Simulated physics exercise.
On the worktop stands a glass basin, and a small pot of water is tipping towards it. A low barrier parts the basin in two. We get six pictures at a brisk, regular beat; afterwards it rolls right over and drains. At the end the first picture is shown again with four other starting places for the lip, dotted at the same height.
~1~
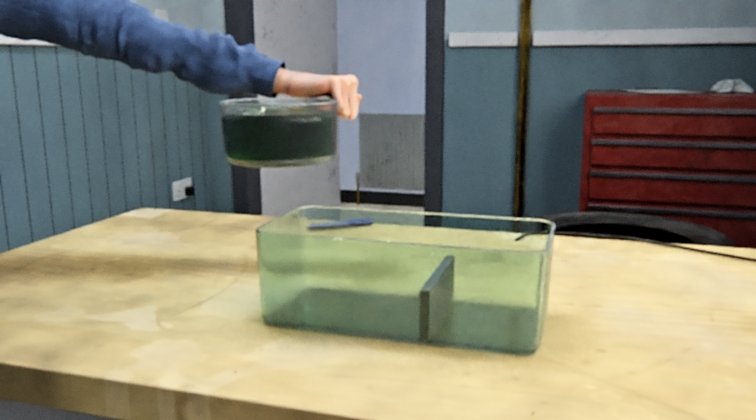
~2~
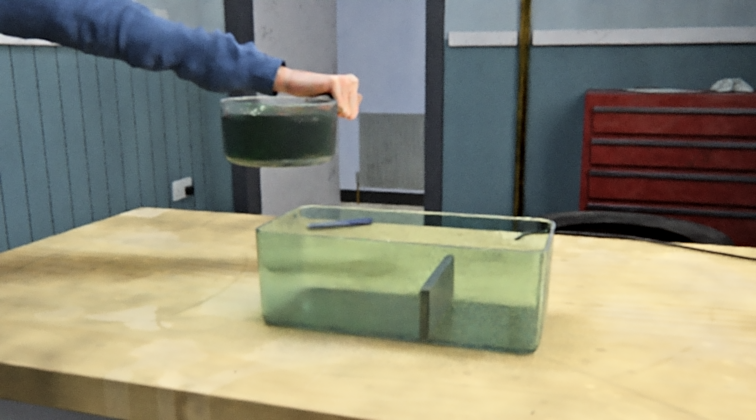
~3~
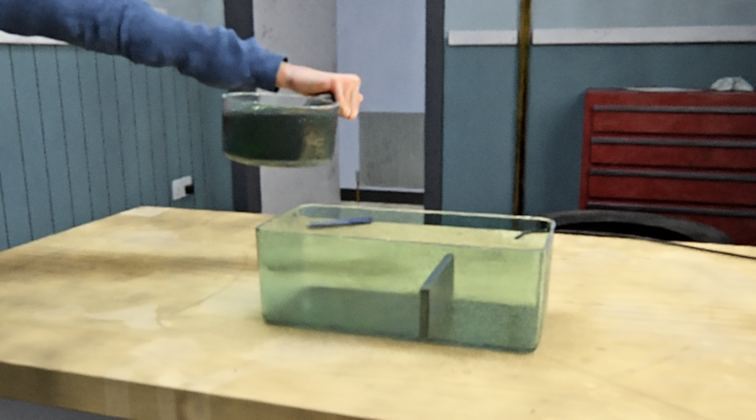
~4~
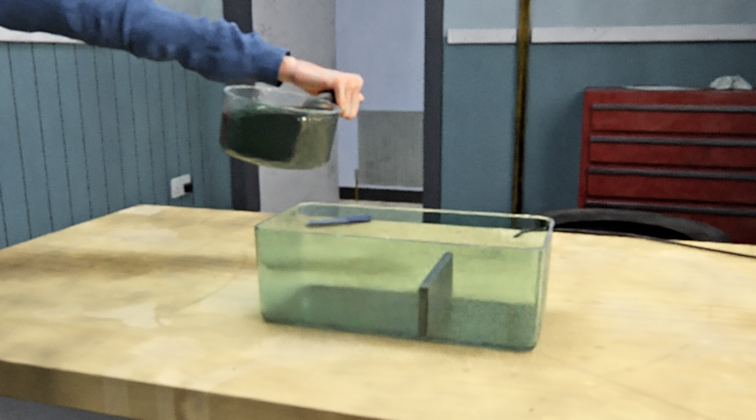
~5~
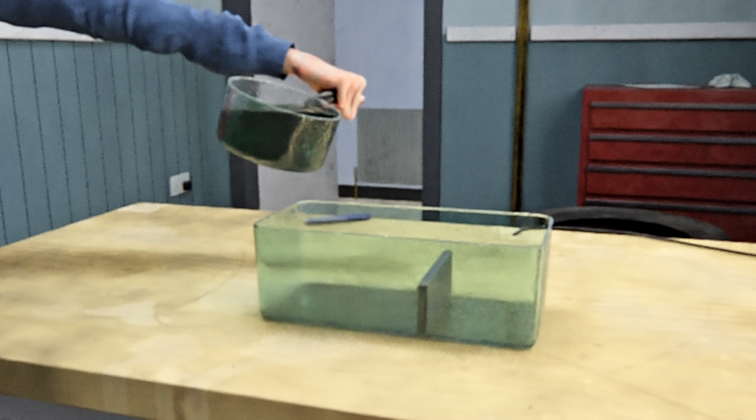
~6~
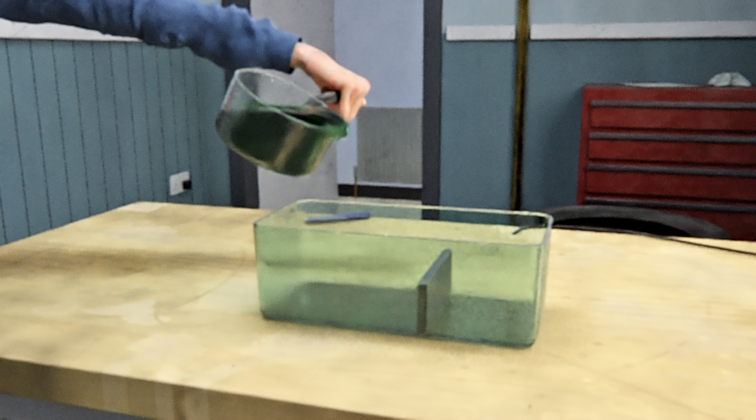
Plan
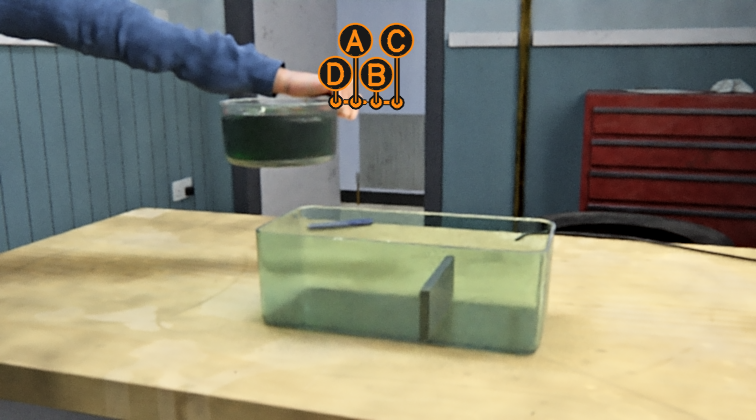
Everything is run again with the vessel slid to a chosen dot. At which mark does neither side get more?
Choose C.
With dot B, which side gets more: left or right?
More ends on the left.
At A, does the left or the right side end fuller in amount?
The left one.
On the marked copy, A at (355, 102); B at (376, 102); C at (396, 102); D at (335, 101).
With A, about 97 % ends left of the wall and 2 % right of it.
With B, about 80 % ends left of the wall and 19 % right of it.
With C, about 47 % ends left of the wall and 53 % right of it.
With D, about 94 % ends left of the wall and 5 % right of it.
